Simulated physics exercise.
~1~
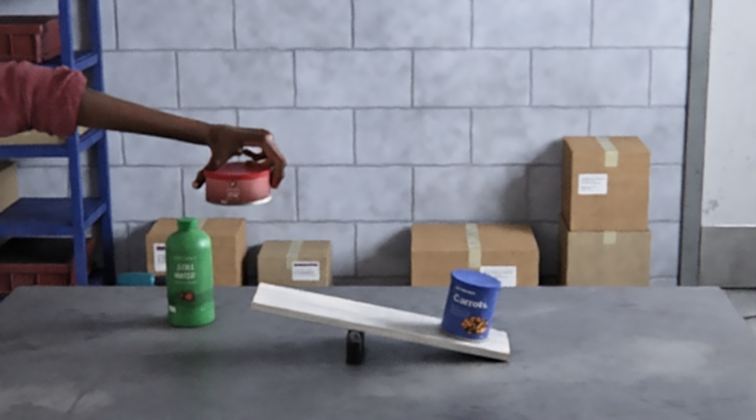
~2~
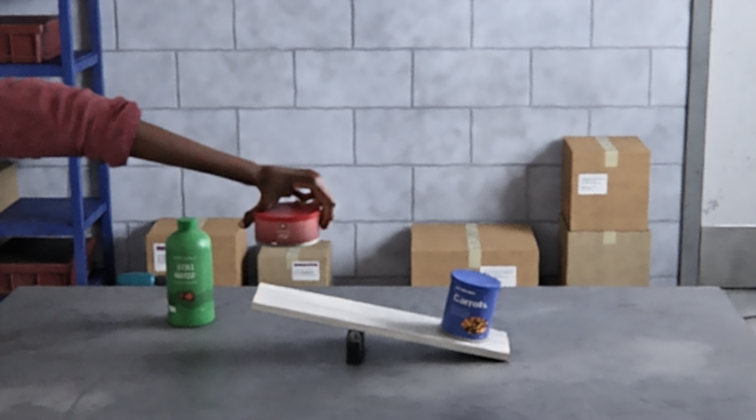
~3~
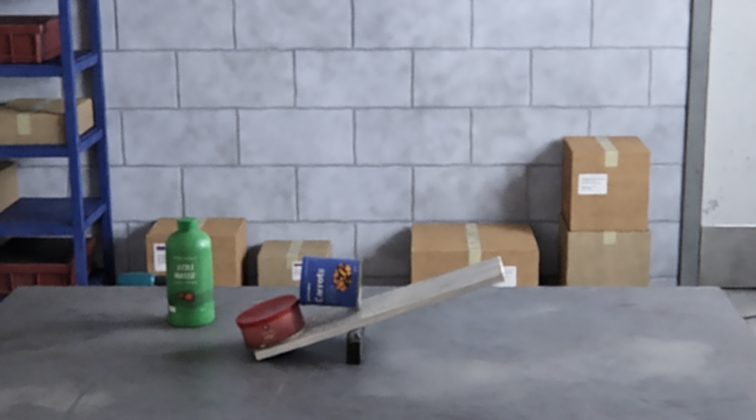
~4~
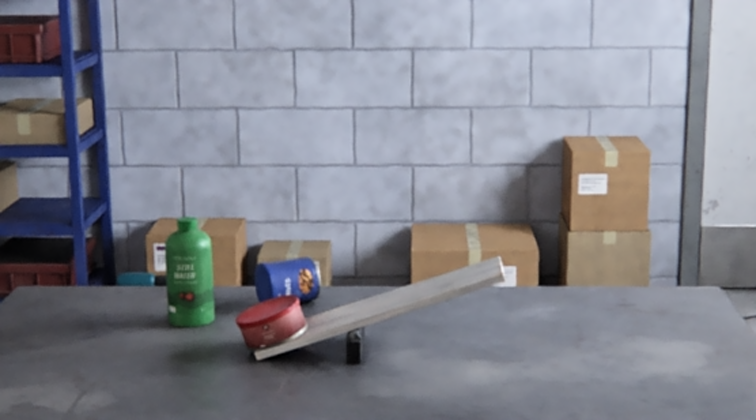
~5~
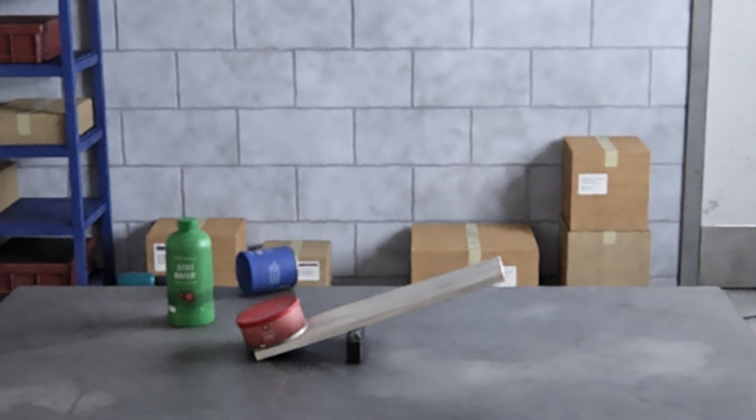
A red tub released by a hand tips the plank left, and the blue tin topples.
